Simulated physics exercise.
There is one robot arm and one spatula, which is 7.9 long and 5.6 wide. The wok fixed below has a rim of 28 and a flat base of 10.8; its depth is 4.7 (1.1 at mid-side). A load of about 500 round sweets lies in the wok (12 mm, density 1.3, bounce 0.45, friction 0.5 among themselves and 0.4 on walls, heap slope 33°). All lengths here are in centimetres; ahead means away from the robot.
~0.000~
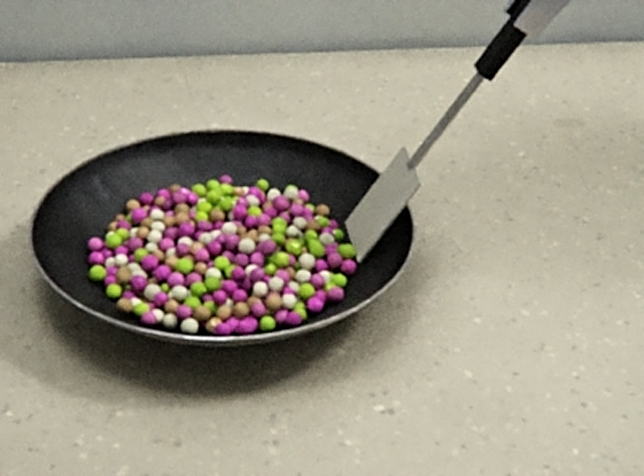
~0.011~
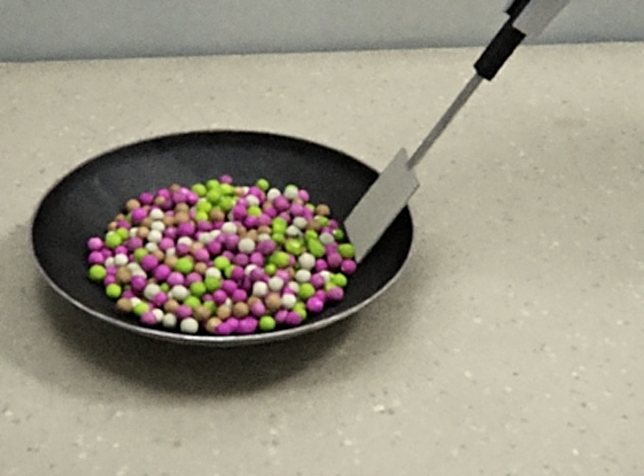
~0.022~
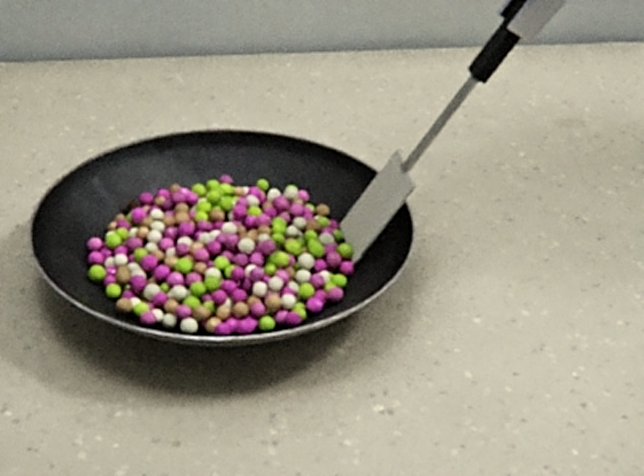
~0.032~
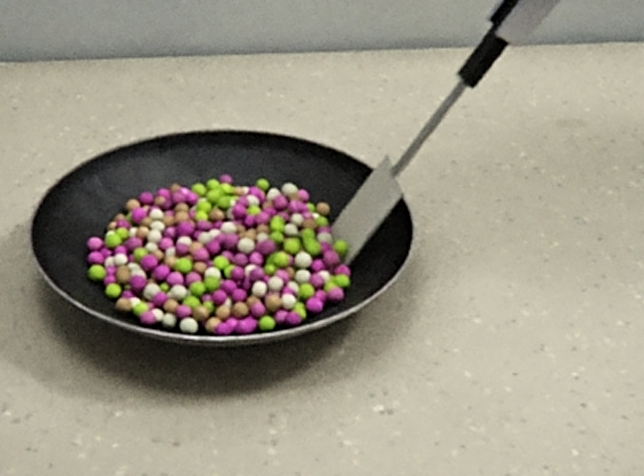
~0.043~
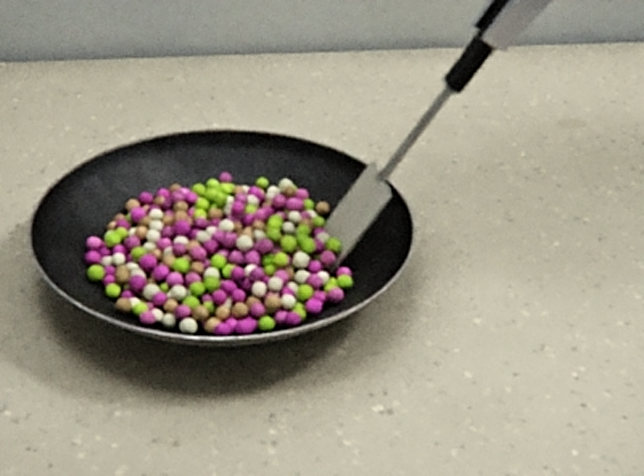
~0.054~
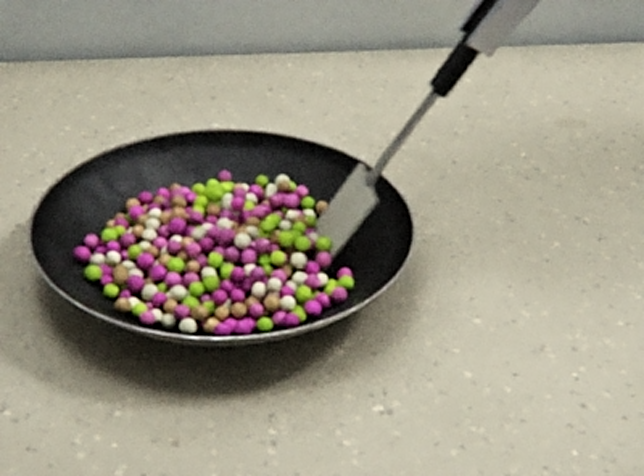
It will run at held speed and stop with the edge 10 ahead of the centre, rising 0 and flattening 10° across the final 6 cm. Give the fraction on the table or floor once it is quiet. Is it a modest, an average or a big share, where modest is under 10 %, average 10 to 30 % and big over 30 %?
Average.
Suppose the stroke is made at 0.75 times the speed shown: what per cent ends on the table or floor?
Something close to 15 per cent ends up on the table or floor.
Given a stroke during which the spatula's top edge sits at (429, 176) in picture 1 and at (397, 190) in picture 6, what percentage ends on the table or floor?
It works out to about 10 %, more or less.
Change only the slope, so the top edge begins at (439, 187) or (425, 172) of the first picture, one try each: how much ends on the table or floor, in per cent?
Close to 15 and 20 percent respectively.
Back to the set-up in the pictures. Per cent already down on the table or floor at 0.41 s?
Fraction noted: Close to 20 per cent.
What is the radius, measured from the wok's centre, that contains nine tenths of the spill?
35 centimetres, give or take.
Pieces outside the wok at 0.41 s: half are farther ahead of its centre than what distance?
It sits close to 20 cm ahead of the middle.
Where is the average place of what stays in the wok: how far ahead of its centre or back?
About 3.0 cm ahead.
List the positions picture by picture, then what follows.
In the first frame, spatula top edge at (412, 164), sloping 58°; upper third of the load around (230, 244), from x 95 to 350, top at y 180; 495 in the wok.
In the second frame, spatula top edge at (411, 165), sloping 58°; upper third of the load around (229, 244), from x 95 to 350, top at y 180.
In the third frame, spatula top edge at (407, 167), sloping 58°; upper third of the load around (229, 244), from x 95 to 345, top at y 180.
In the fourth frame, spatula top edge at (396, 172), sloping 58°; upper third of the load around (231, 243), from x 95 to 345, top at y 180.
In the fifth frame, spatula top edge at (383, 177), sloping 58°; upper third of the load around (230, 240), from x 95 to 345, top at y 180.
In the sixth frame, spatula top edge at (369, 181), sloping 58°; upper third of the load around (227, 241), from x 80 to 345, top at y 175; 495 in the wok.
After 0.12 s, sloping 58°, highest piece 7 above the table; 495 in the wok.
After 0.18 s, sloping 56°, highest piece 6 above the table; 495 in the wok.
After 0.41 s, sloping 48°, highest piece 6 above the table; 396 in the wok, 97 on the table or floor, 2 on the blade or in flight.
After 1.46 s, sloping 48°, highest piece 5 above the table; 396 in the wok, 99 on the table or floor.
At rest, 396 in the wok, 99 on the table or floor. That is 20 % on the table or floor.
